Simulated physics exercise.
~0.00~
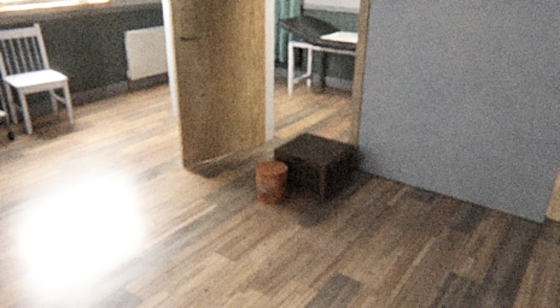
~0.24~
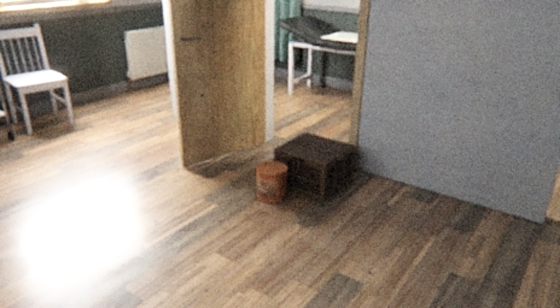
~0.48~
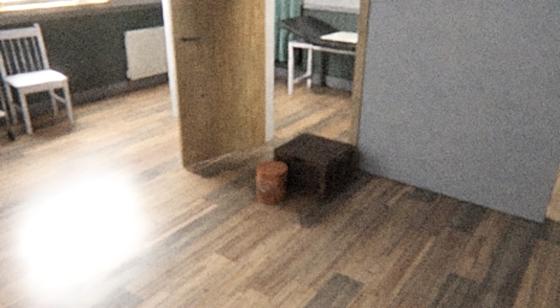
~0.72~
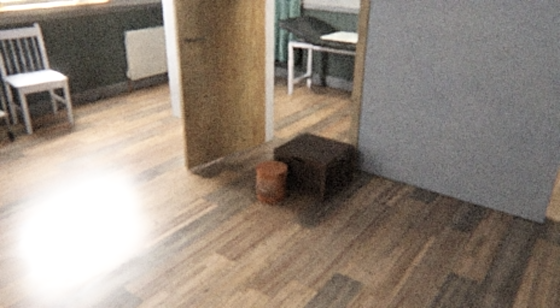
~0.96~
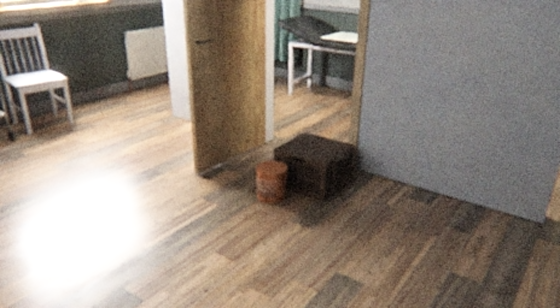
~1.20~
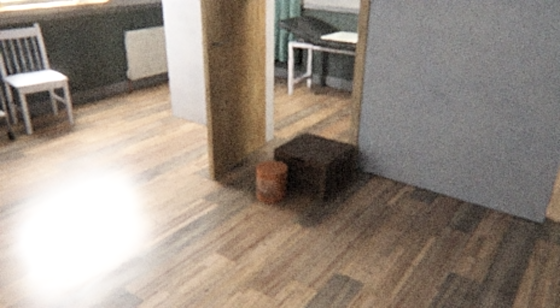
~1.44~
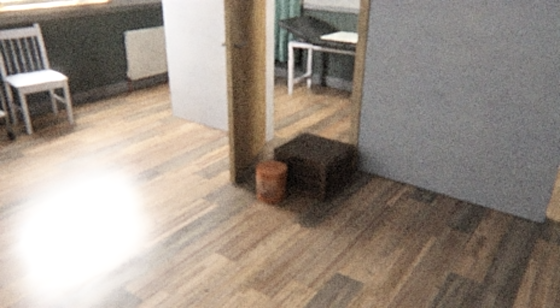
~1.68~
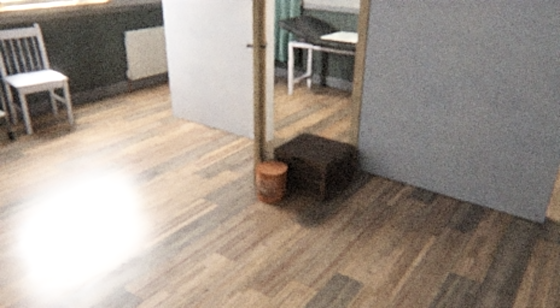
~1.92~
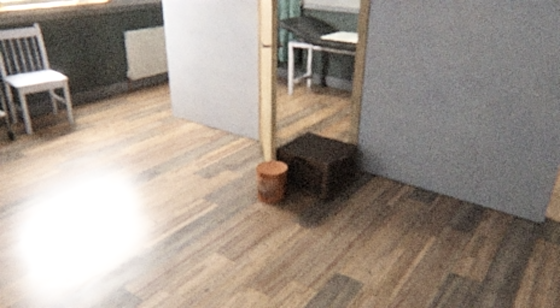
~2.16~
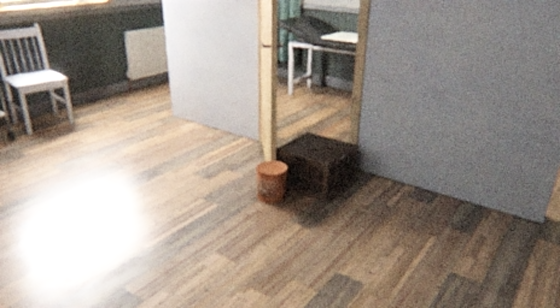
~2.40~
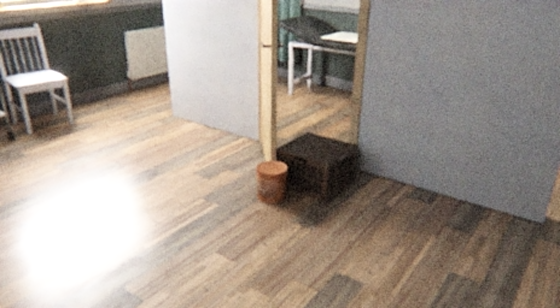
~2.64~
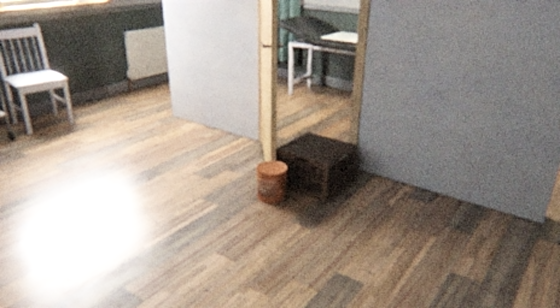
In a room with a wood-plank floor, a wooden door stands wide open beside a doorway in a grey wall, with a brown chest and a small orange pail on the floor near the opening. A white chair sits at the far left, and a table shows through the doorway. The door barely moves at first, then swings steadily to the right, toward the chest and pail, uncovering more pale wall behind it. Seen nearly edge-on, it stops by the pail, still partly open. The chest and pail stay where they were.
